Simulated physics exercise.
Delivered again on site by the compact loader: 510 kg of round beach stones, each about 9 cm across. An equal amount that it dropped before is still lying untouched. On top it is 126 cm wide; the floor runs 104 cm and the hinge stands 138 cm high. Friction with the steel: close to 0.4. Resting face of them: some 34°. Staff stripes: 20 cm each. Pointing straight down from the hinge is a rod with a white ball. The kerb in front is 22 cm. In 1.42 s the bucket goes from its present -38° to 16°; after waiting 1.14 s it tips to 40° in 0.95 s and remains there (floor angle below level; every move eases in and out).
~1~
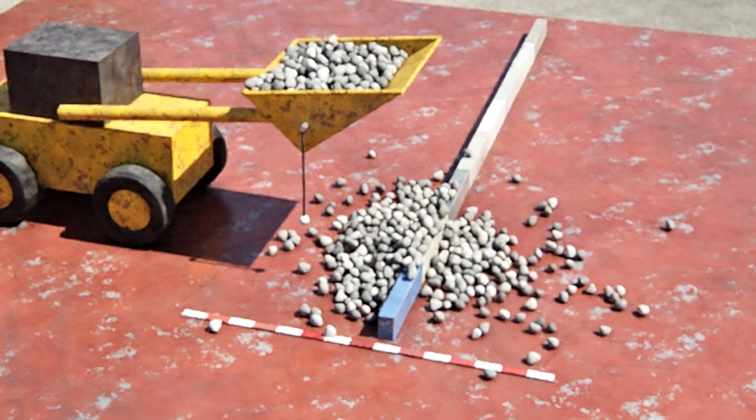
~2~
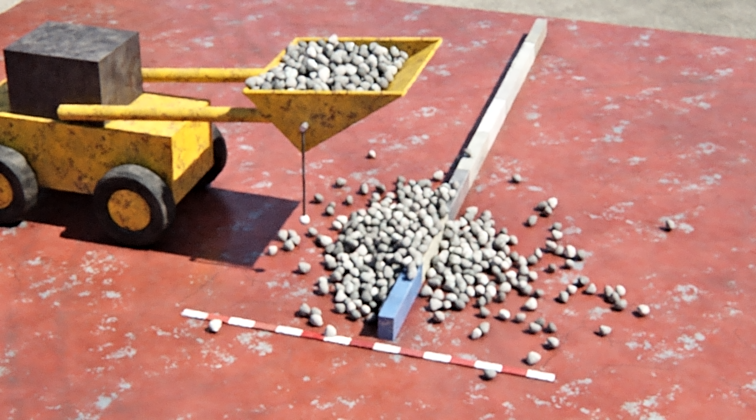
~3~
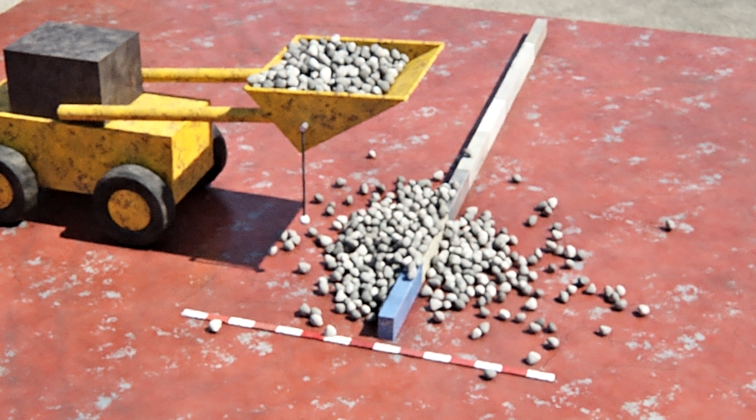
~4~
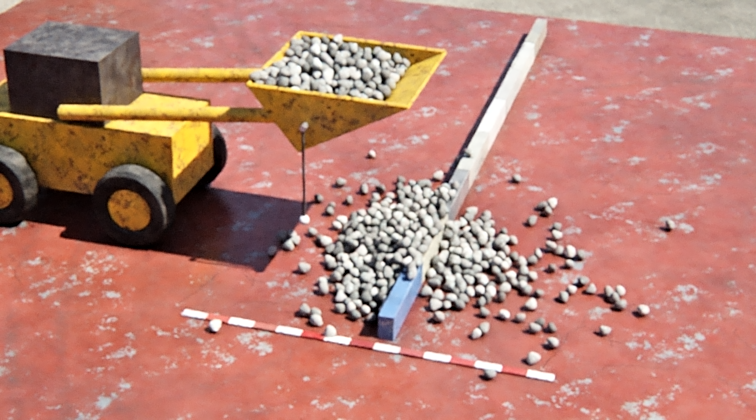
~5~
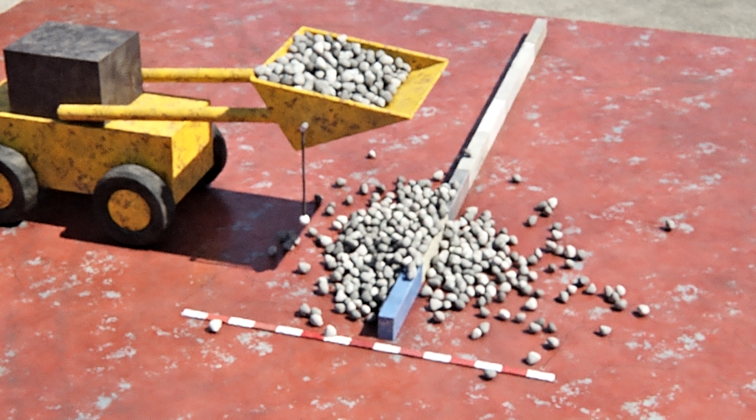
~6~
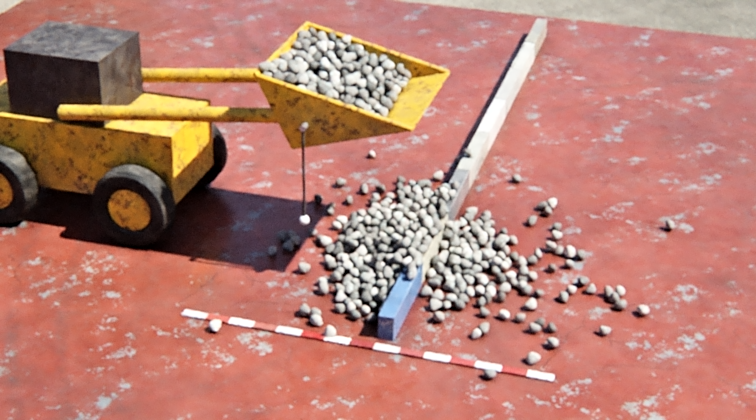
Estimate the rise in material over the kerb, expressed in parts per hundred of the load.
Close to 88 parts in a hundred.
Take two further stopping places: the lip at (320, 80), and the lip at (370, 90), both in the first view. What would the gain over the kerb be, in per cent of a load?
First place: Roughly 5 %; second place: Roughly 50 %.
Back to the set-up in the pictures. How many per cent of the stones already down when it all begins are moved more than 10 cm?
Near 15 per cent, I reckon.
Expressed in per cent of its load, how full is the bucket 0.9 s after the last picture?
Close to 95 per cent of the load.
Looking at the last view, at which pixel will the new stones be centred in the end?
Roughly at (470, 249) in the last picture.
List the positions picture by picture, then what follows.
The bucket is at -38°, its lip at (402, 92); the top of the load is at (351, 51). The earlier load is highest near (419, 223), 30 cm above ground level, 72 % on this side of the kerb, 28 % over the kerb, in the first picture.
Lip at (403, 94), floor tilted -37°, highest stones at (352, 52), in the second picture.
The bucket is at -34°, its lip at (405, 99); the top of the load is at (348, 51), in the third picture.
The bucket is at -29°, its lip at (408, 107); the top of the load is at (322, 49), in the fourth picture.
Lip at (410, 118), floor tilted -24°, highest stones at (305, 44), in the fifth picture.
Lip at (412, 129), floor tilted -17°, highest stones at (309, 41), in the sixth picture.
Then, 0.5 s after the last picture the floor is at 7°; in per cent of one load, 100 in the bucket, 72 on this side of the kerb, 28 over the kerb; the foremost stones are at (623, 292).
Then, 0.9 s after the last picture the floor is at 16°; in per cent of one load, 96 in the bucket, 76 on this side of the kerb, 28 over the kerb; the foremost stones are at (623, 292).
Then, 3.4 s after the last picture the floor is at 40°; in per cent of one load, 0 in the bucket, 85 on this side of the kerb, 115 over the kerb; the foremost stones are at (650, 294).
Then, 6.2 s after the last picture the floor is at 40°; in per cent of one load, 0 in the bucket, 85 on this side of the kerb, 115 over the kerb; the foremost stones are at (650, 294). Net gain over the kerb, 88.
